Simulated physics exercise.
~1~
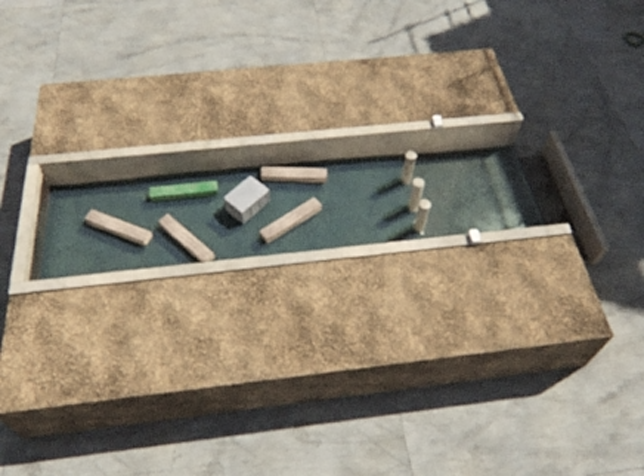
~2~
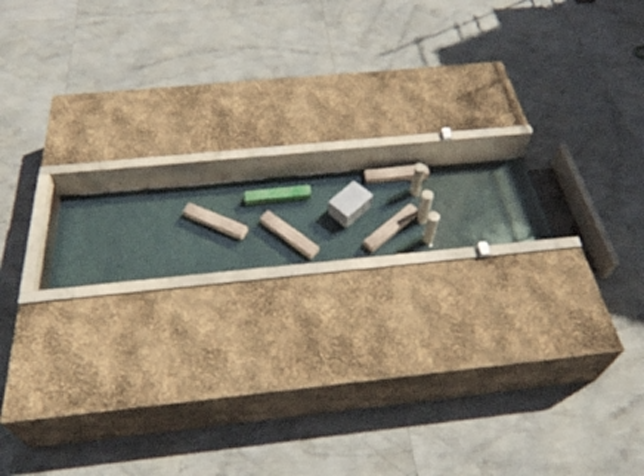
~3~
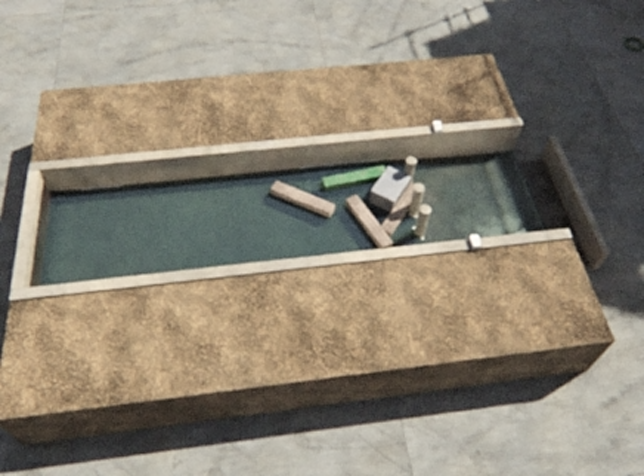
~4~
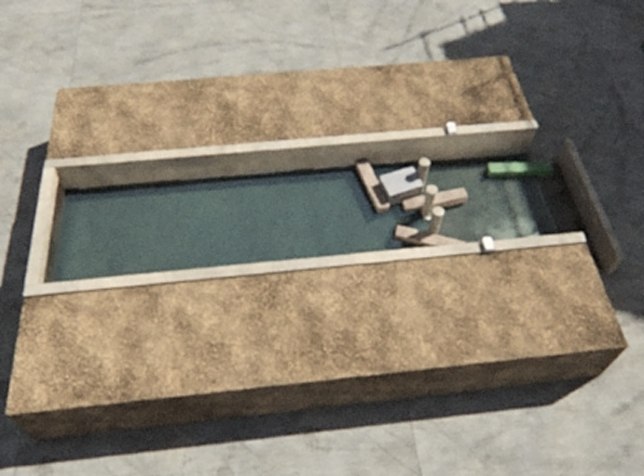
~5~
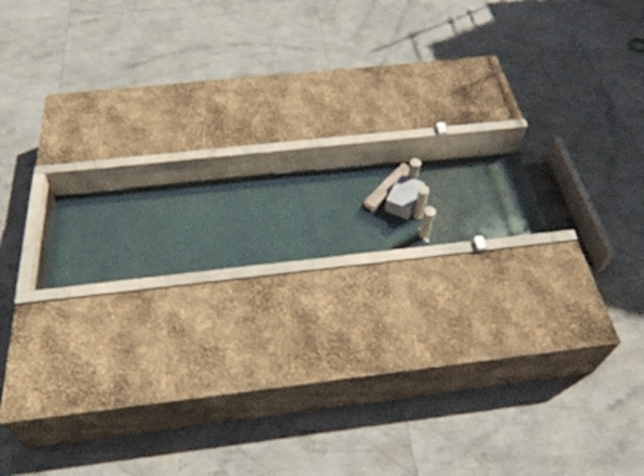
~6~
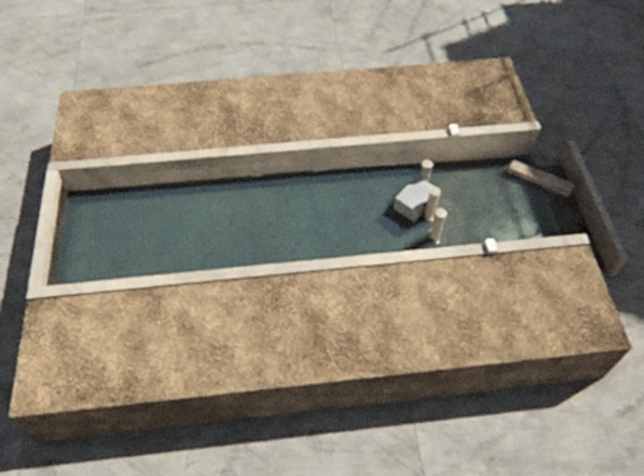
We see five beams, one of them green, and a pale crate drifting right along a water channel and bunching against three posts. The green beam slips past, the others follow in turn, and finally the crate sits at the posts while the last beam floats near the right end.
